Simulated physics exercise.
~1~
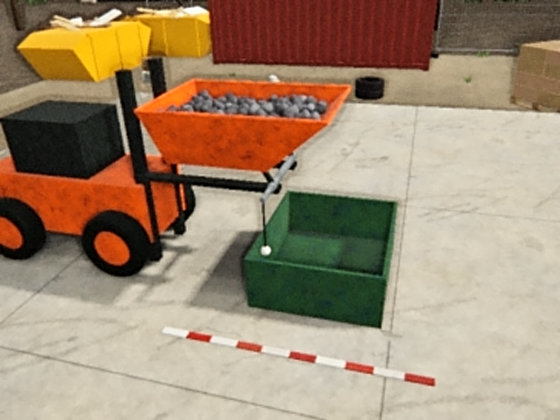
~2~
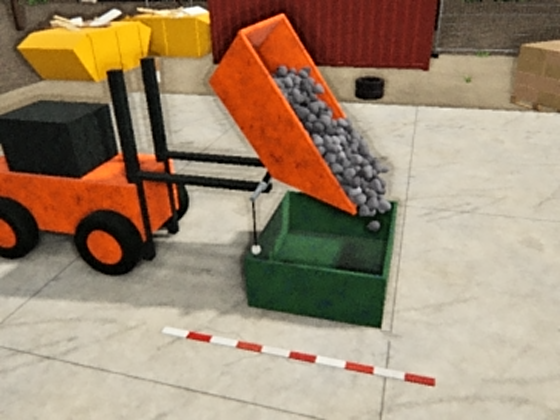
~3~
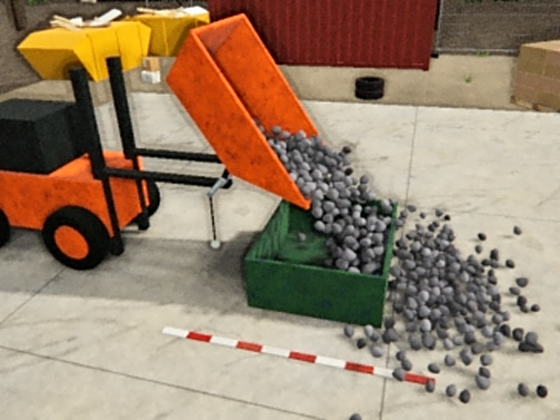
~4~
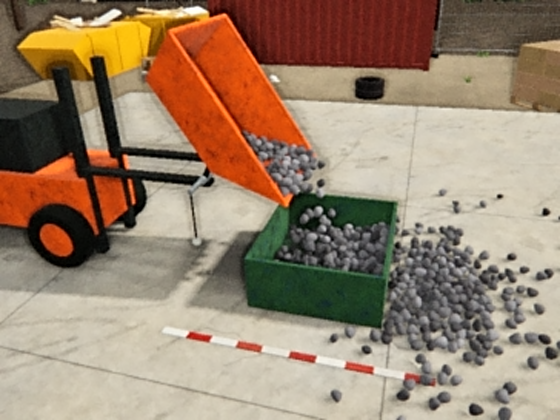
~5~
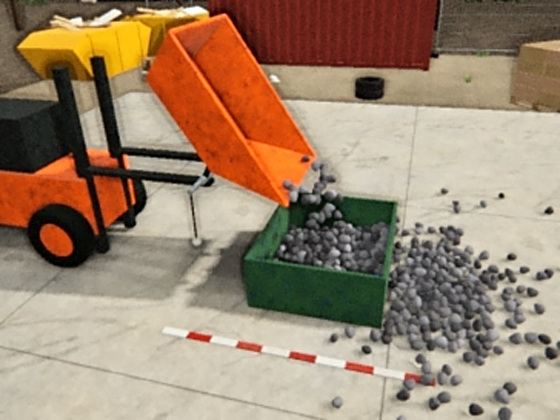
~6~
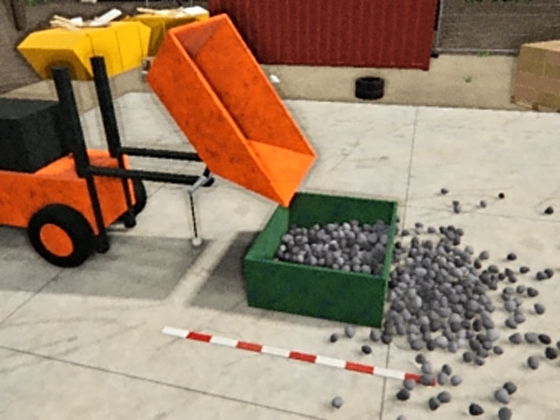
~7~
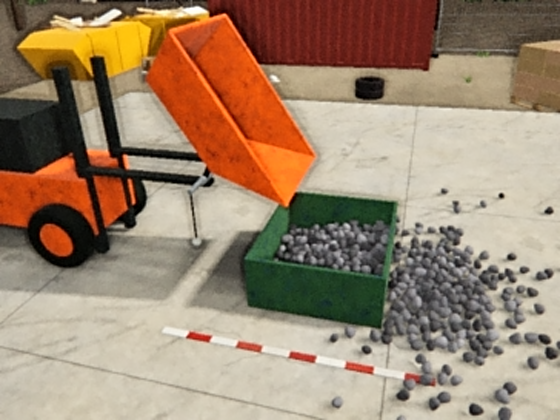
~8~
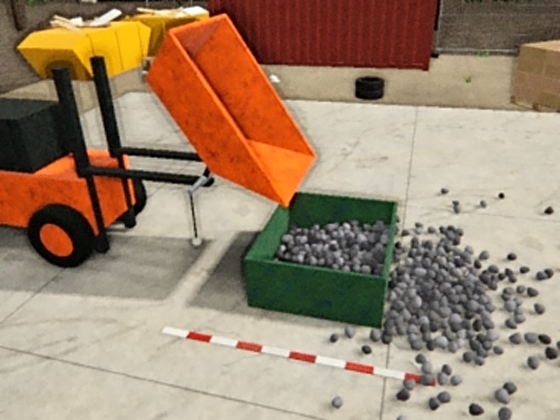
An orange forklift holds up an orange skip heaped with rounded grey stones, beside a green bin on a concrete yard. The skip tips steeply to the right, and the stones slide towards its lower edge above the bin. As they pour out, the forklift backs away to the left, while many stones spill past the bin's far side and scatter over the ground. The remaining stones then drop into the bin until the skip is empty. At the end the skip stays tilted, with more of the load in the bin than on the concrete.
